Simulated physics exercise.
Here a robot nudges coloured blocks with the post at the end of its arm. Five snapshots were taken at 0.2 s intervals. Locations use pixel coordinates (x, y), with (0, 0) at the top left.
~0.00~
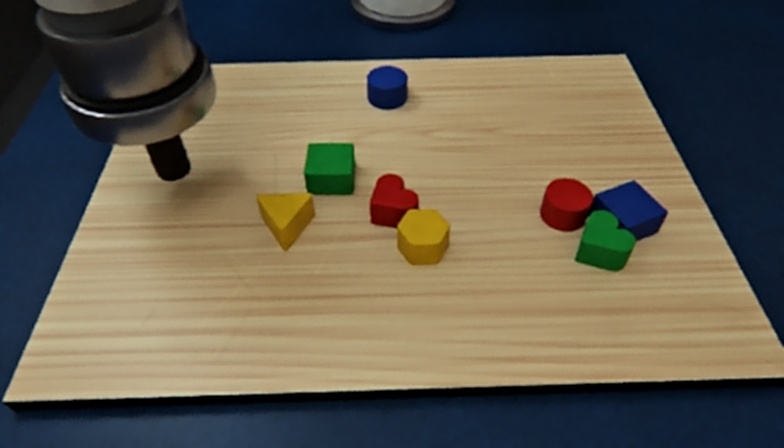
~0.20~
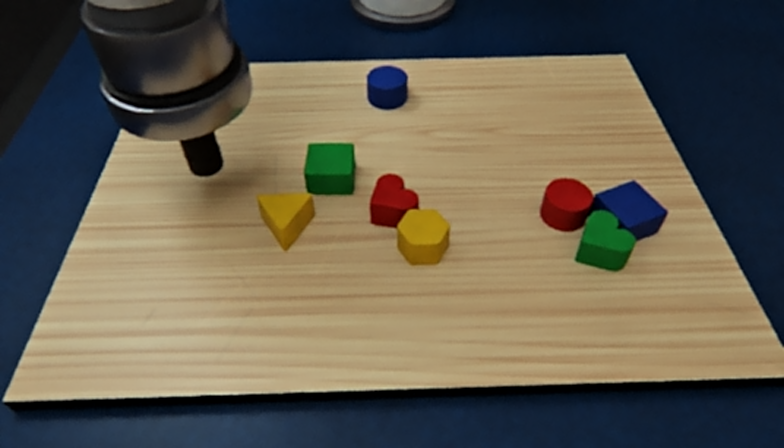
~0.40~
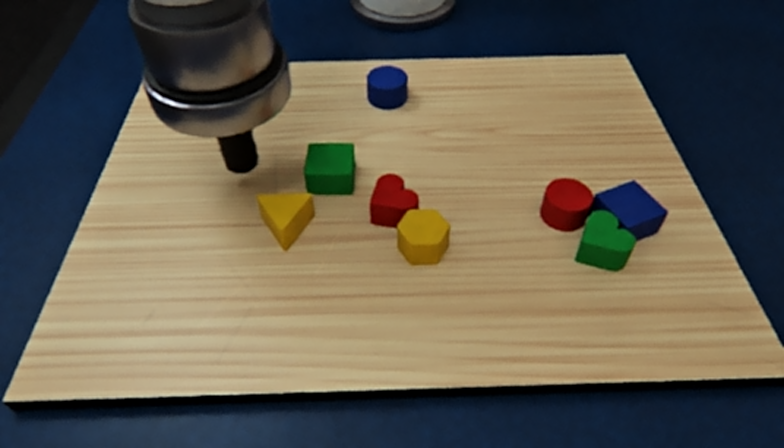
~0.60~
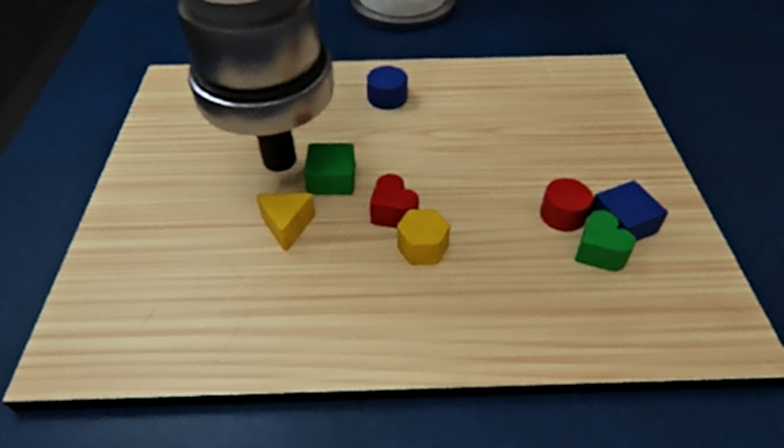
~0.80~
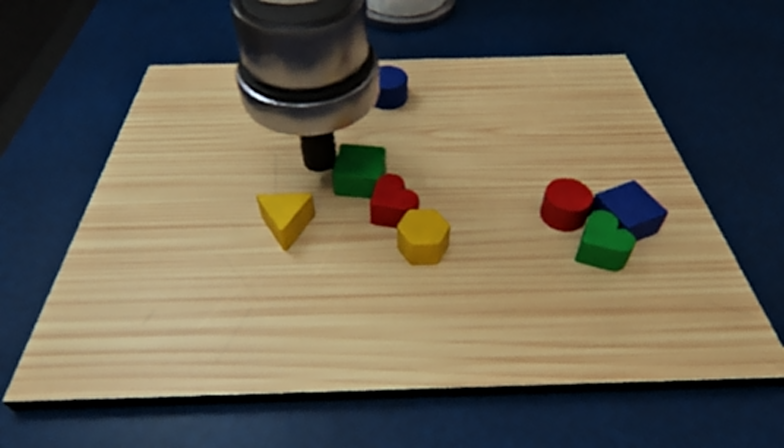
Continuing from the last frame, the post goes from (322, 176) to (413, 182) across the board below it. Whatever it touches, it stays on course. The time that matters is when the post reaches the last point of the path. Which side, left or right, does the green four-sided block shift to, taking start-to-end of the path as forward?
The shift is leftward.
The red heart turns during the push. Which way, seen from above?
From the top: Clockwise.
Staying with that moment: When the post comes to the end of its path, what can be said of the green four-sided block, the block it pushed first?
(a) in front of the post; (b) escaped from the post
The answer is a.
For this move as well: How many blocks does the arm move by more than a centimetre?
I'd say two blocks get shifted by more than about 1 cm.
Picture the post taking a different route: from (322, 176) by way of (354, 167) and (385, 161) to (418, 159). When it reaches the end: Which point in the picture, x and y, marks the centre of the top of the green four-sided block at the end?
If I read the scene right, the answer is (447, 158).
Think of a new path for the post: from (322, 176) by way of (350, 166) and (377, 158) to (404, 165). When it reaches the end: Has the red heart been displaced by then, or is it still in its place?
Gets moved.
The first path, step by step. Halfway along, post (368, 165); green four-sided block (409, 158), turned 15° anticlockwise; red heart (413, 191), turned 50° clockwise; yellow hexagon (425, 229).
At the end, post (414, 168); yellow three-sided block not moved; green four-sided block (453, 155), turned 20° anticlockwise; red heart (413, 192), turned 50° clockwise; yellow hexagon (425, 230).
